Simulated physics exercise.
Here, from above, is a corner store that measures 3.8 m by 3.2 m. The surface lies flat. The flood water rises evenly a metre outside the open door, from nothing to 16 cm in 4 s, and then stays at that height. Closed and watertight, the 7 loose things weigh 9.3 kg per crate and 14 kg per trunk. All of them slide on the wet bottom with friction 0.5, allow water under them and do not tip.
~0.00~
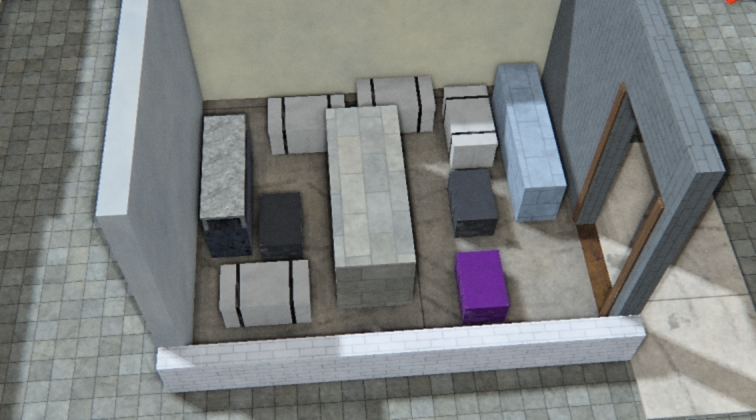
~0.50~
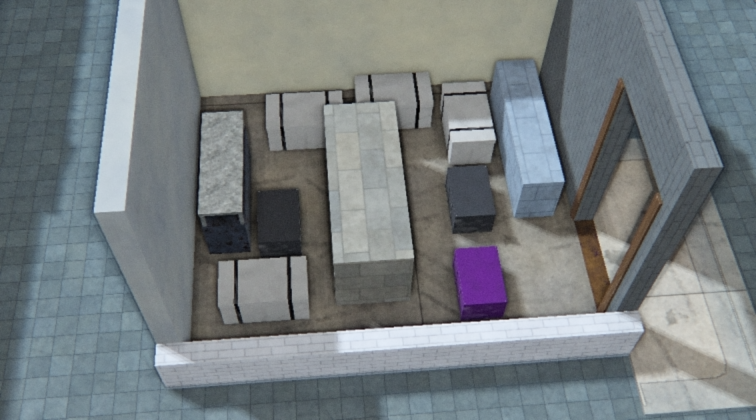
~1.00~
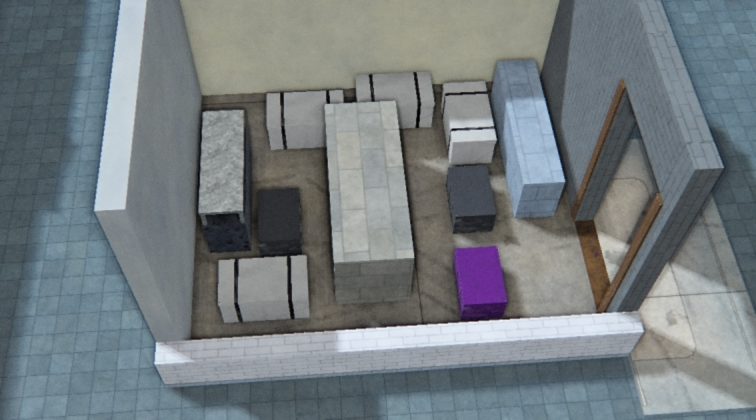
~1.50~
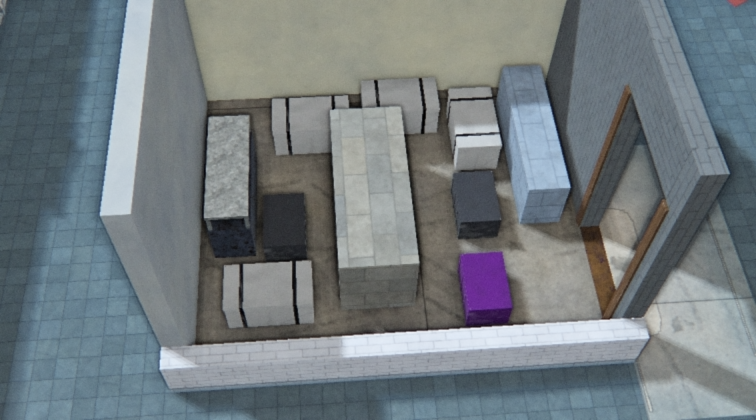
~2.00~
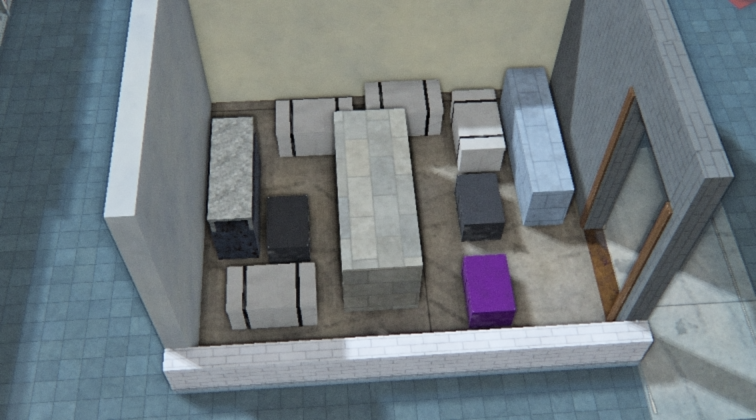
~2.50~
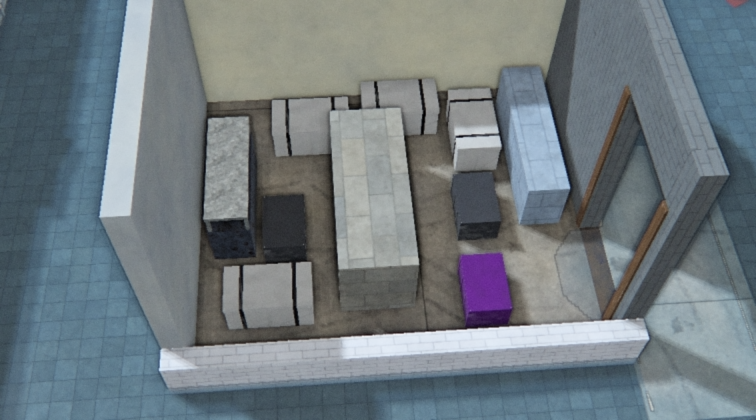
Water spreads over the grey paving around a small walled storeroom, turning it blue, first at the left and along the front. It then covers the pale path outside the open doorway and, at the end, a thin patch reaches just inside. The purple crate and the other blocks stay put.
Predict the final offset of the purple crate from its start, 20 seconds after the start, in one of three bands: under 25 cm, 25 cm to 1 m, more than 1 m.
The purple crate ends more than 1 m off.
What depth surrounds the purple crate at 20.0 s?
Depth: About 15 cm.
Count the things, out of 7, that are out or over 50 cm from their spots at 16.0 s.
2.
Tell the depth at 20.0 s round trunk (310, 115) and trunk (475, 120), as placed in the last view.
Some 15 cm at the first, some 13 cm at the second.
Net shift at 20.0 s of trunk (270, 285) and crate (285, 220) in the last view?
They sit 20 cm and 10 cm away, in the order given.
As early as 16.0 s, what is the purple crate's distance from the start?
Some 200 cm from the start.
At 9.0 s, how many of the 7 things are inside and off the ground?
5 at that moment.
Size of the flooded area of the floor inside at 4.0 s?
Near 2.0 m2 in all.
After 4.0 s the purple crate is near (469, 283), 0.2 m from its start, aground; 0 afloat.
After 9.0 s the purple crate is near (301, 322), 1.7 m from its start, afloat; 5 afloat.
After 16.0 s the purple crate is near (292, 309), 1.8 m from its start, afloat; 7 afloat.
After 20.0 s the purple crate is near (300, 306), 1.7 m from its start, afloat; 7 afloat.
